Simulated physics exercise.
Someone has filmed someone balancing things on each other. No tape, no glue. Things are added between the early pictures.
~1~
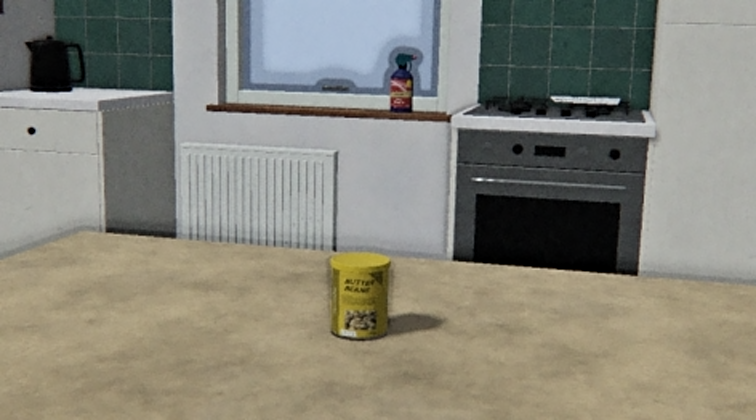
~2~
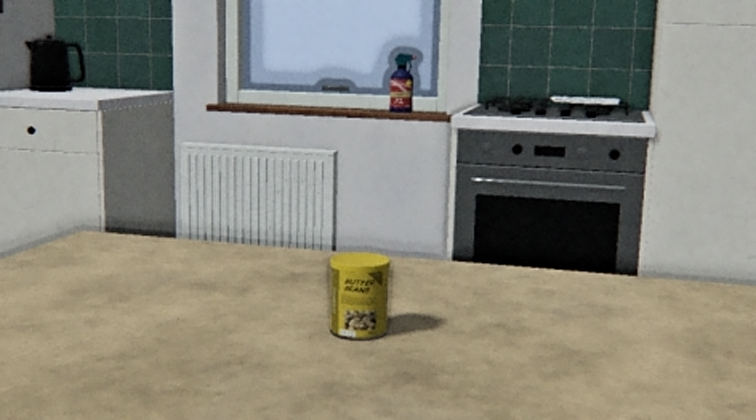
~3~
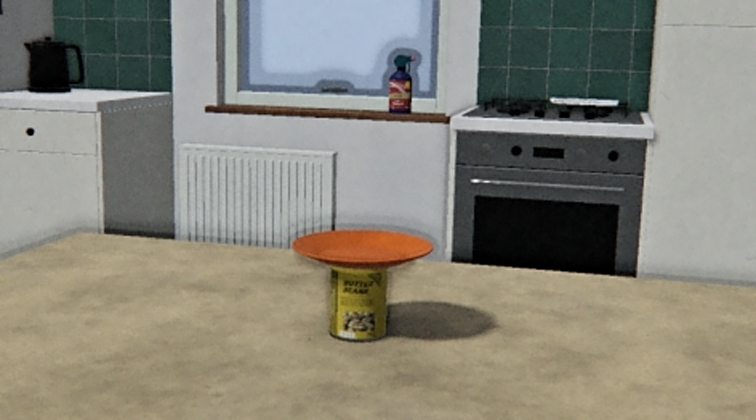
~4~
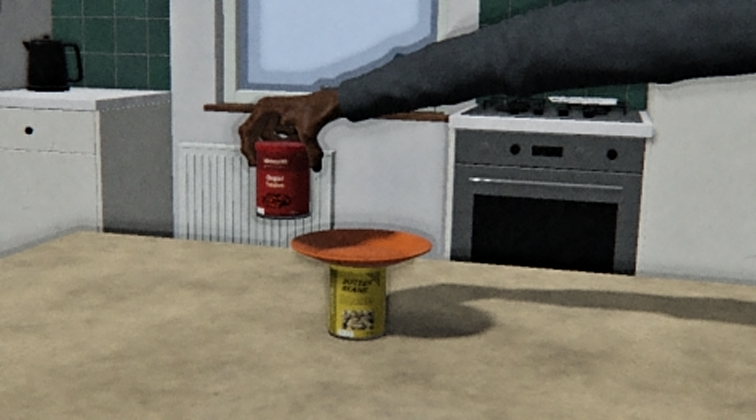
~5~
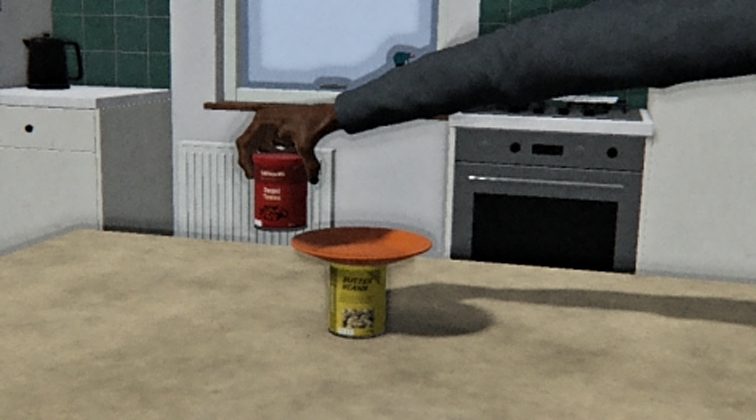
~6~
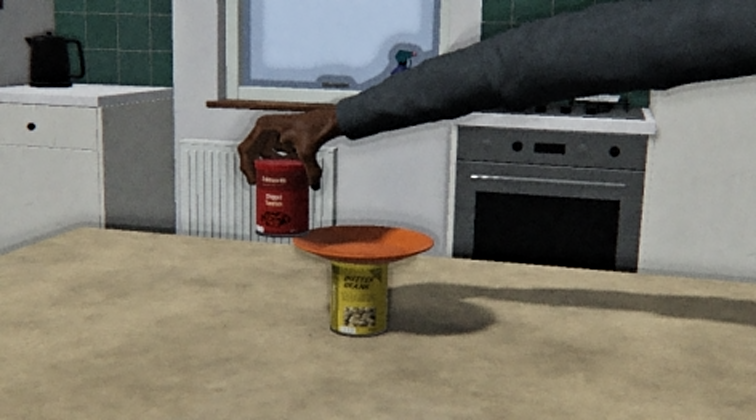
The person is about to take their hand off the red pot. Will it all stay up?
In the end the pile loses its balance.
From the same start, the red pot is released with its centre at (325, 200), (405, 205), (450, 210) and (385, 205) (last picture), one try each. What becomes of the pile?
In the first case it keeps its balance; in the second case it holds; in the third case it comes apart; in the fourth case it keeps its balance.
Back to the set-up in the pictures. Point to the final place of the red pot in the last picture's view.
Near (234, 288).
Then, 0.30 s on from there, red pot now fallen.
Then, 0.40 s on from there, things are still on the move.
In the end, fallen, red pot; the other 2 unmoved. At the end, from the last picture's camera, red pot near (234, 288). The pile comes apart.
